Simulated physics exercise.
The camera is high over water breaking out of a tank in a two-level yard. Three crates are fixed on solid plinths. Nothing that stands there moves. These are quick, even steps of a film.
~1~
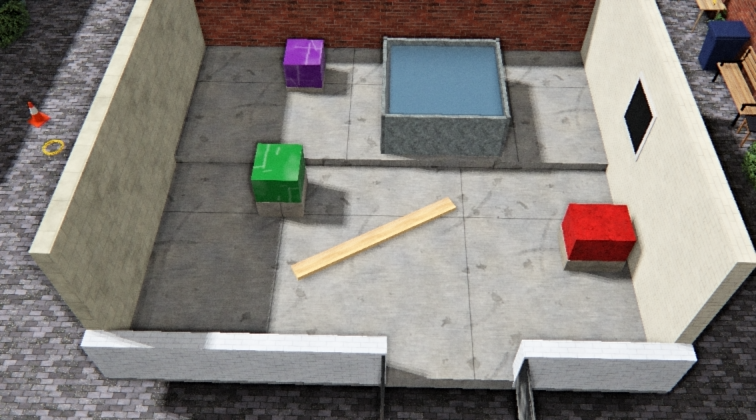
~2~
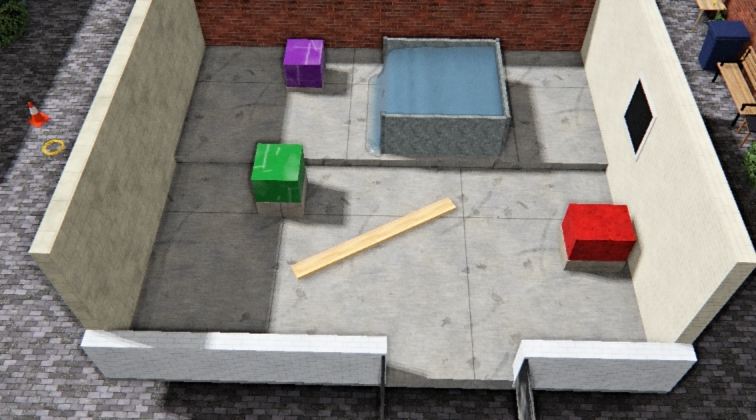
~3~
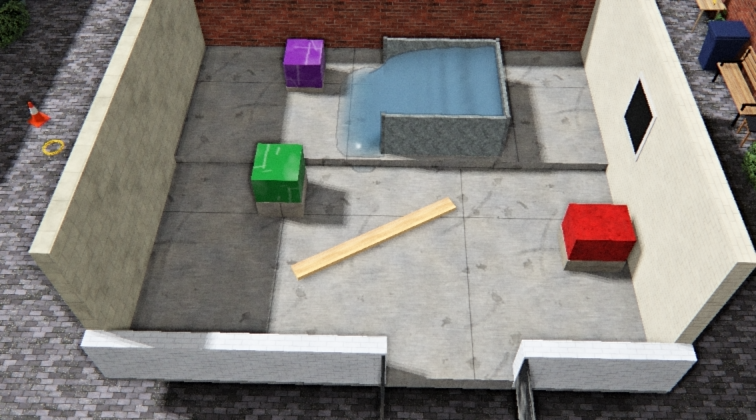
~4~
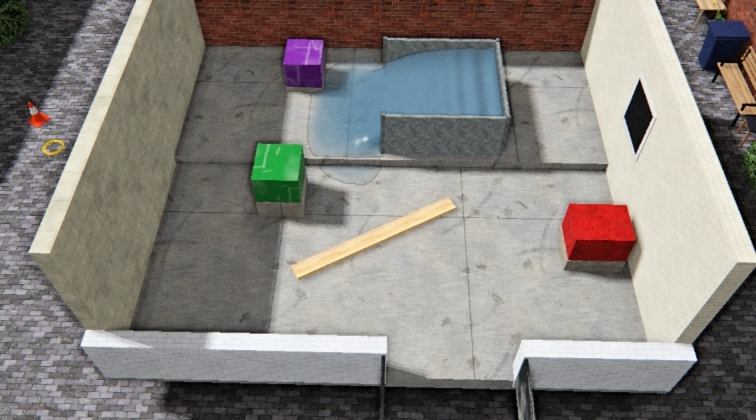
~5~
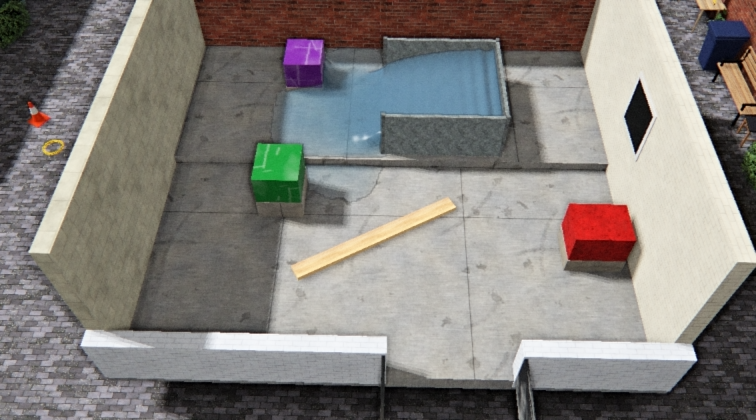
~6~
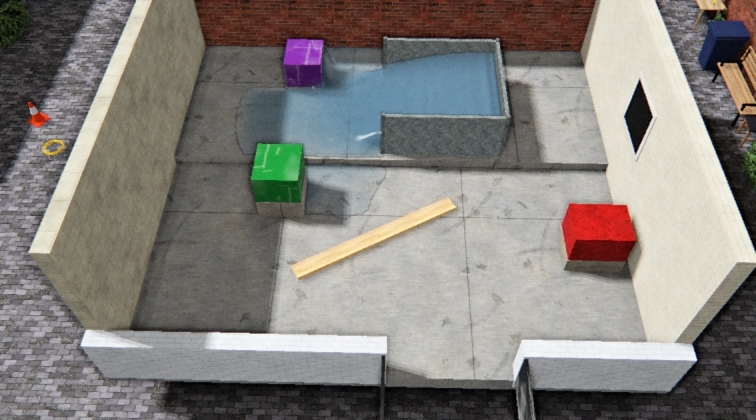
We see water held in a stone tank inside a walled yard, then pouring out through its left side and spreading leftward across the upper level, passing between a purple block and a green block.
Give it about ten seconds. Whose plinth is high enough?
In the end: The green crate keeps dry; the purple crate is soaked; the red crate keeps dry.
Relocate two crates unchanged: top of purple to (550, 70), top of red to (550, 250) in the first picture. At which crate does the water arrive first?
I say the crate marked green.
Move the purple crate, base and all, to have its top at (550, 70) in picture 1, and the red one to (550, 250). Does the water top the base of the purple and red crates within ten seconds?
In short: The purple crate is safe; the red crate is spared.
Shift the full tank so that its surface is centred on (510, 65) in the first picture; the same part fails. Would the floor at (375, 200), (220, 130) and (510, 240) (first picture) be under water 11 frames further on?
As listed: Under water, covered, not flooded.
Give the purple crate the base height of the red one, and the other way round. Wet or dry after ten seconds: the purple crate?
In short: Purple crate takes water.
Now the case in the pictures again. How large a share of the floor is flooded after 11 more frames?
Some 40 per cent.
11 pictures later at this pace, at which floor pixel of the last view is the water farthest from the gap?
Roughly at (136, 311).
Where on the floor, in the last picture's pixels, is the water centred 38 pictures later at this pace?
Close to (325, 193).
A moment on, water covers 30 % of the floor; the green crate water round its plinth, the purple crate water round its plinth, the red crate not reached.
Next, water covers 40 % of the floor; the green crate water round its plinth, the purple crate water round its plinth, the red crate not reached.
Then, water covers 55 % of the floor; the green crate water round its plinth, the purple crate water round its plinth, the red crate not reached.
Later, water covers 90 % of the floor; the green crate water round its plinth, the purple crate water round its plinth, the red crate water round its plinth.
In the end, water covers 100 % of the floor; the green crate stayed above the water, the purple crate was topped, the red crate stayed above the water.
